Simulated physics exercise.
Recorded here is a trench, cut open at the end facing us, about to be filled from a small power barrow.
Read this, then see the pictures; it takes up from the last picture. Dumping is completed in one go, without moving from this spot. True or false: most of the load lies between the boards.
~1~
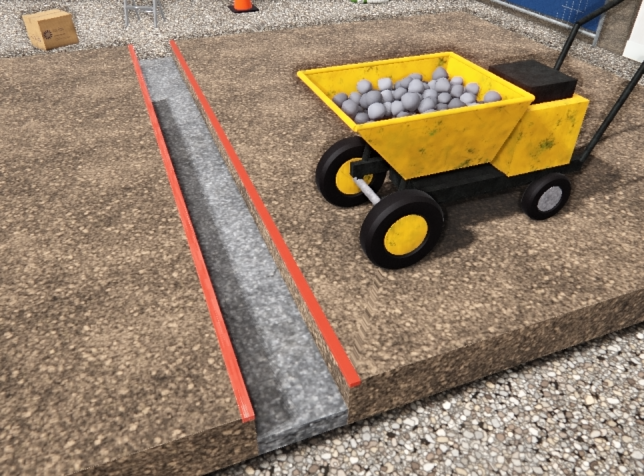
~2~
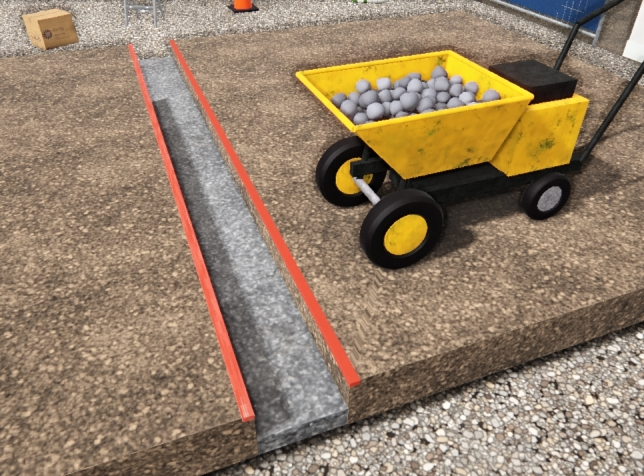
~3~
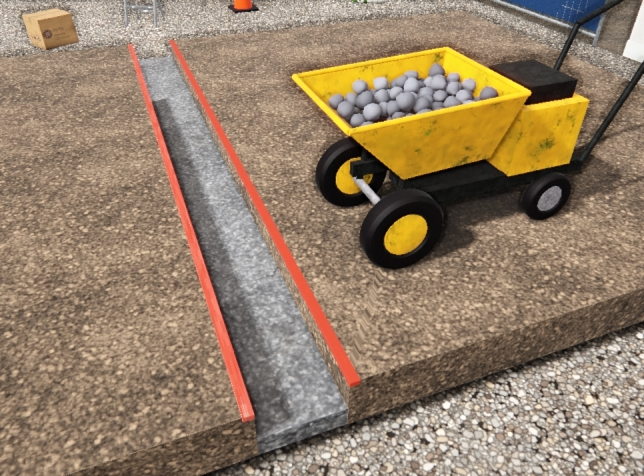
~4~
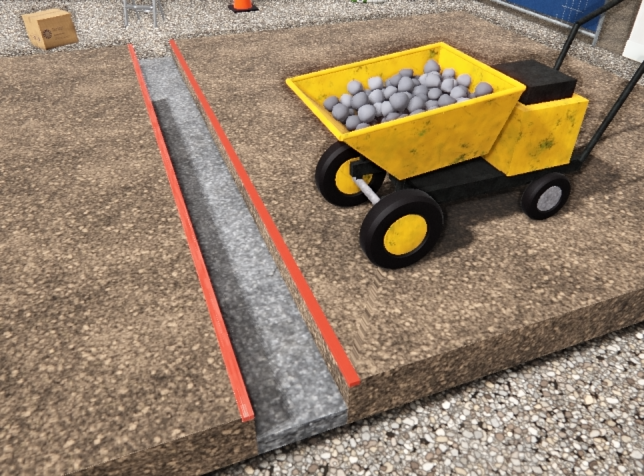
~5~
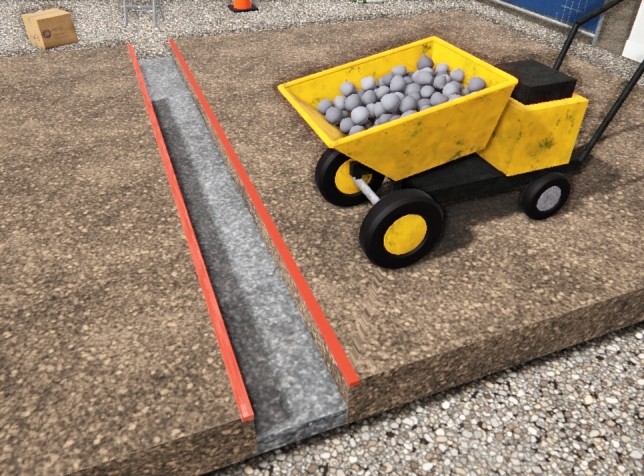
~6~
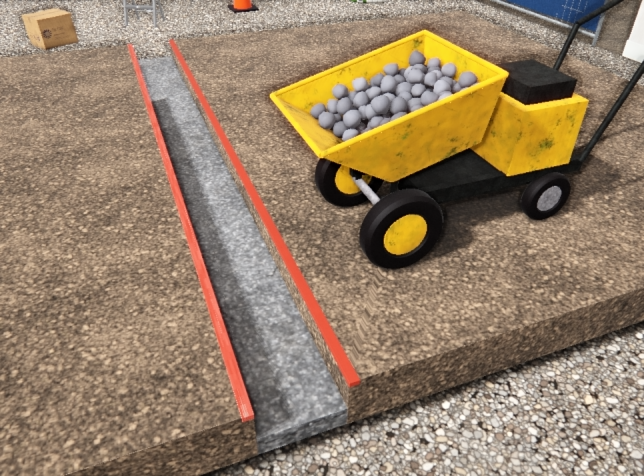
True.
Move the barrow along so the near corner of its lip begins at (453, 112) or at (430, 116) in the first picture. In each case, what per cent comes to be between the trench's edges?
About 30 %, then 50 %.
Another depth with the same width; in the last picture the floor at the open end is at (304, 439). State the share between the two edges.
That would give roughly 90 percent.
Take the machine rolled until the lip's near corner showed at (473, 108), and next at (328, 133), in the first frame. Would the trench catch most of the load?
A minority / a minority.
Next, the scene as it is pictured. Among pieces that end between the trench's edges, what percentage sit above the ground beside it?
Estimate: Close to 15 in a hundred.
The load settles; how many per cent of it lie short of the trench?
That share is about 0 percent.
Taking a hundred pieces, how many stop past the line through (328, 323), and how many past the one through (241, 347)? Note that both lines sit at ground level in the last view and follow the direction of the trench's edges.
About 70 percent, then about 20 percent.
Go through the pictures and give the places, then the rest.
Lip of the skip near (356, 128), level; top of the load near (445, 100), round cobbles; first edge of the trench near (324, 324); far edge near (228, 351), the trench over half as wide as the skip, and shallow for its width, in the first picture.
Lip of the skip near (354, 129), level; top of the load near (444, 99), in the second picture.
Lip of the skip near (349, 132), tipped barely; top of the load near (441, 98), in the third picture.
Lip of the skip near (341, 138), tipped a little; top of the load near (435, 96), in the fourth picture.
Lip of the skip near (332, 145), tipped a little; top of the load near (428, 94), in the fifth picture.
Lip of the skip near (321, 155), tipped clearly; top of the load near (429, 95); first edge of the trench near (324, 323); far edge near (227, 351), in the sixth picture.
Shortly afterwards, skip tipped steeply; the whole lot in the skip.
Next, skip tipped right over; near two thirds in the skip; near a third in or heaped over the trench; only a few beyond it.
Some moments later, skip tipped right over; near a third in the skip; near two thirds in or heaped over the trench; a little beyond it.
In the end, skip tipped right over; near a quarter in the skip; near two thirds in or heaped over the trench; a little beyond it.
